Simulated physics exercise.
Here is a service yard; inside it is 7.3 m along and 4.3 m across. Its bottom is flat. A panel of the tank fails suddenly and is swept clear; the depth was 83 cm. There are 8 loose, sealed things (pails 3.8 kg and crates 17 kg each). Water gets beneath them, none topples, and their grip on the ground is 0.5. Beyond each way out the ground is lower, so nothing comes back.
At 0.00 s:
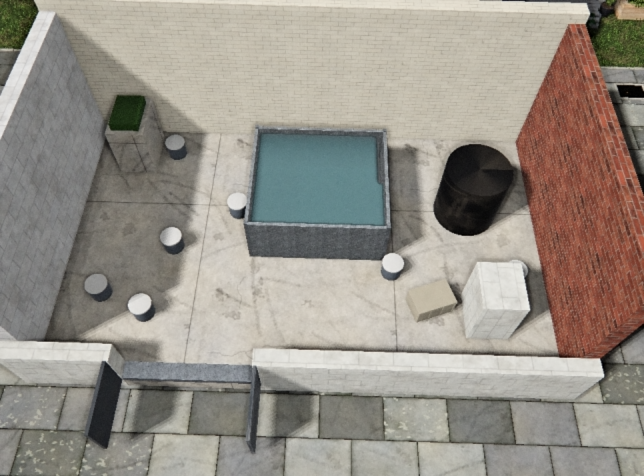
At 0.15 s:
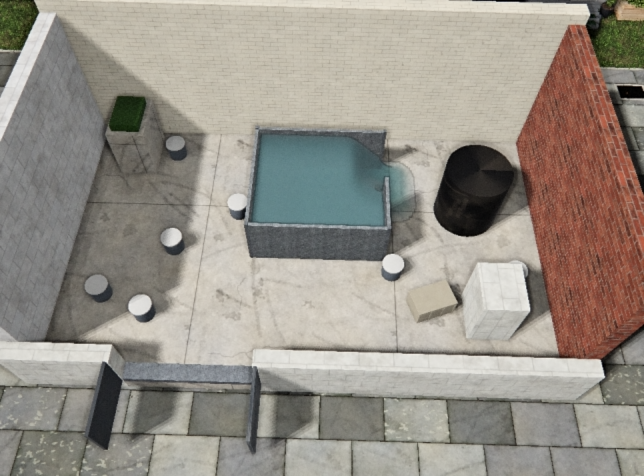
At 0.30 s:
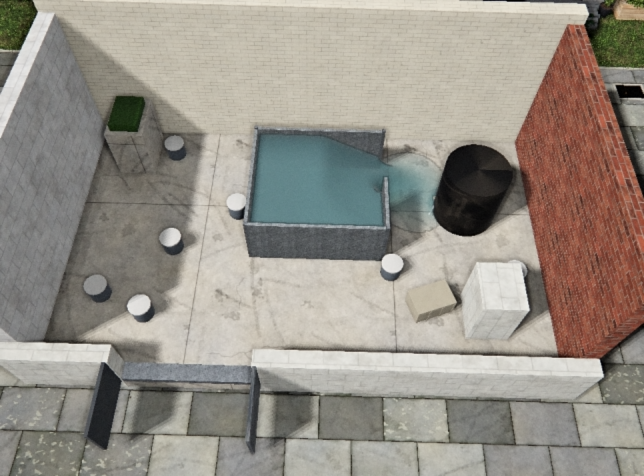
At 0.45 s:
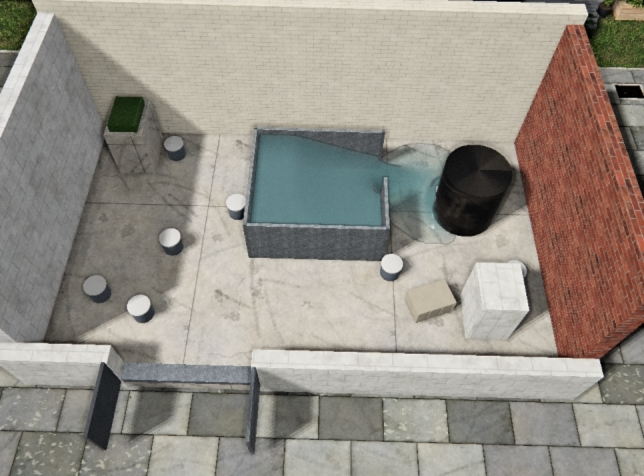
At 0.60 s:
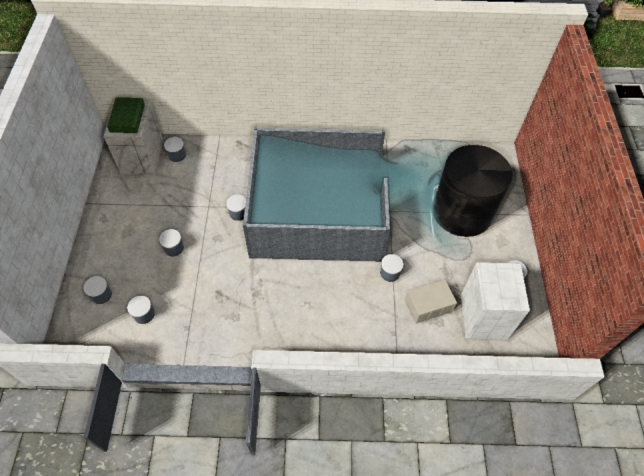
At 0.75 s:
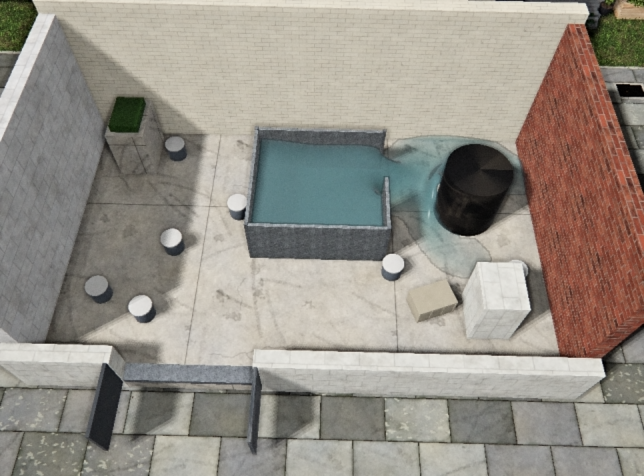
Water poured out through a gap in the right side of a square gray tank in a walled yard, reached the black cylinder and spread around it, while the pails and crates stayed still.
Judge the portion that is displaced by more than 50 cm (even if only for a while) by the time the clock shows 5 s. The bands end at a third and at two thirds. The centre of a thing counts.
Share: One to two thirds.
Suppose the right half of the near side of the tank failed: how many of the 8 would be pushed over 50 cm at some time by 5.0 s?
In that case 6 of them.
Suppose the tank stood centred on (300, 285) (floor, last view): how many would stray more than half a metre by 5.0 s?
In that case 3 of them.
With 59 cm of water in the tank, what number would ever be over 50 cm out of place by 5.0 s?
In that case 3 of them.
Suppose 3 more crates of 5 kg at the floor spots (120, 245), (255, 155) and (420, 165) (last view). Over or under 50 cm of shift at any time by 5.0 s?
In that order: Less, more, over.
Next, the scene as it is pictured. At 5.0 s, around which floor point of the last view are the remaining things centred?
At about (226, 263).
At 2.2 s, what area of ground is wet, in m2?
Some 14 m2.
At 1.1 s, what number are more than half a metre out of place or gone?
I count 0.
After 1.1 s 0 of 8 are over 50 cm from their spots; 0 afloat.
After 2.2 s 2 of 8 are over 50 cm from their spots; 1 afloat.
After 3.5 s 3 of 8 are over 50 cm from their spots; 2 afloat.
After 5.0 s 3 of 8 are over 50 cm from their spots, and 3 have been at some point; 4 afloat.
